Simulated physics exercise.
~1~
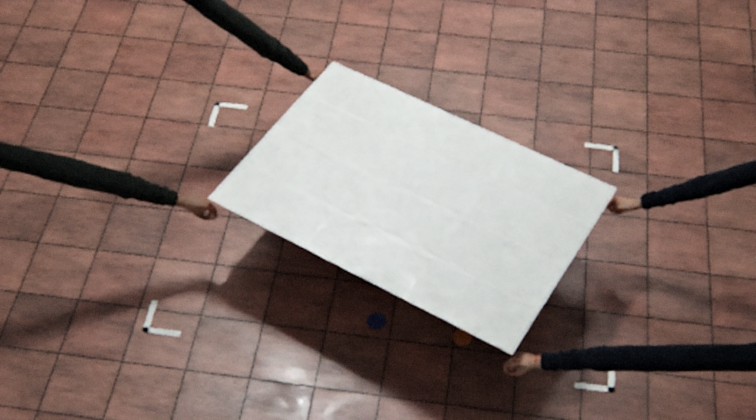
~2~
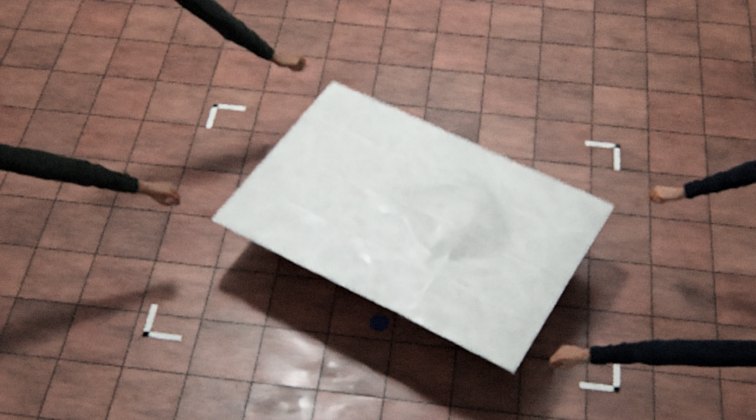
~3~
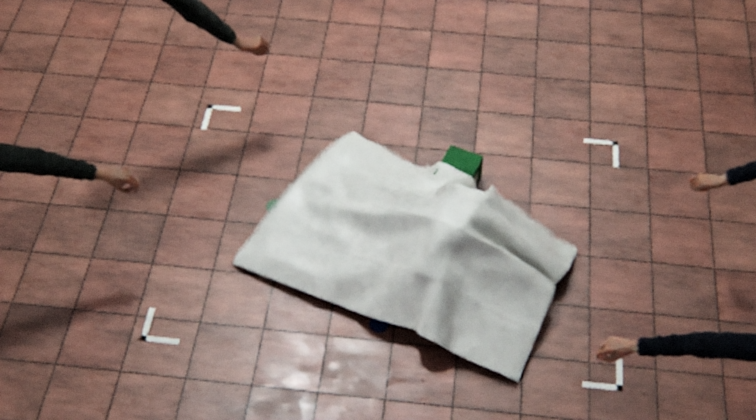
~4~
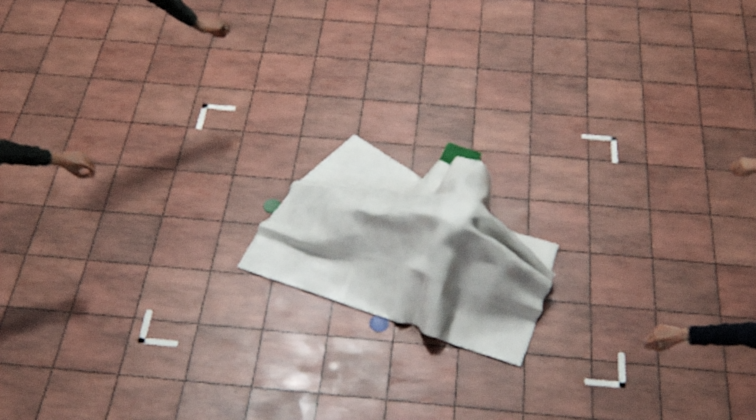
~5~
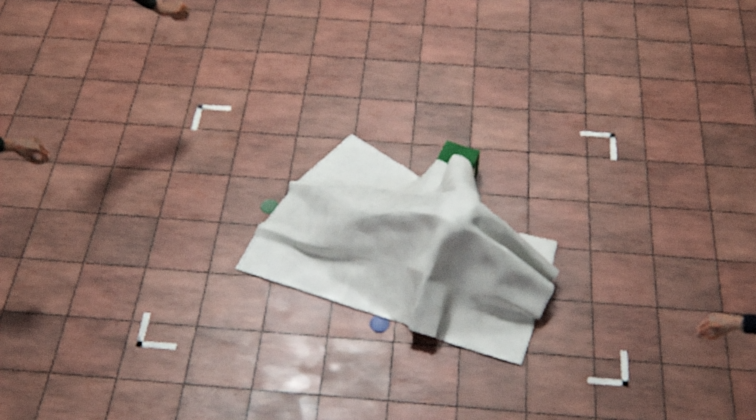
The clip opens with four hands, two on each side, holding a pale sheet flat above a reddish tiled floor, with a blue disc and a bit of orange showing near its lower edge. The hands let go and draw back as the sheet starts to drop. It sinks and crumples over the objects beneath, leaving part of a green block showing at its upper edge. The cloth settles into folds around a raised peak while the arms keep pulling away. It ends draped and nearly still, with the blue and green discs uncovered and the orange piece hidden.
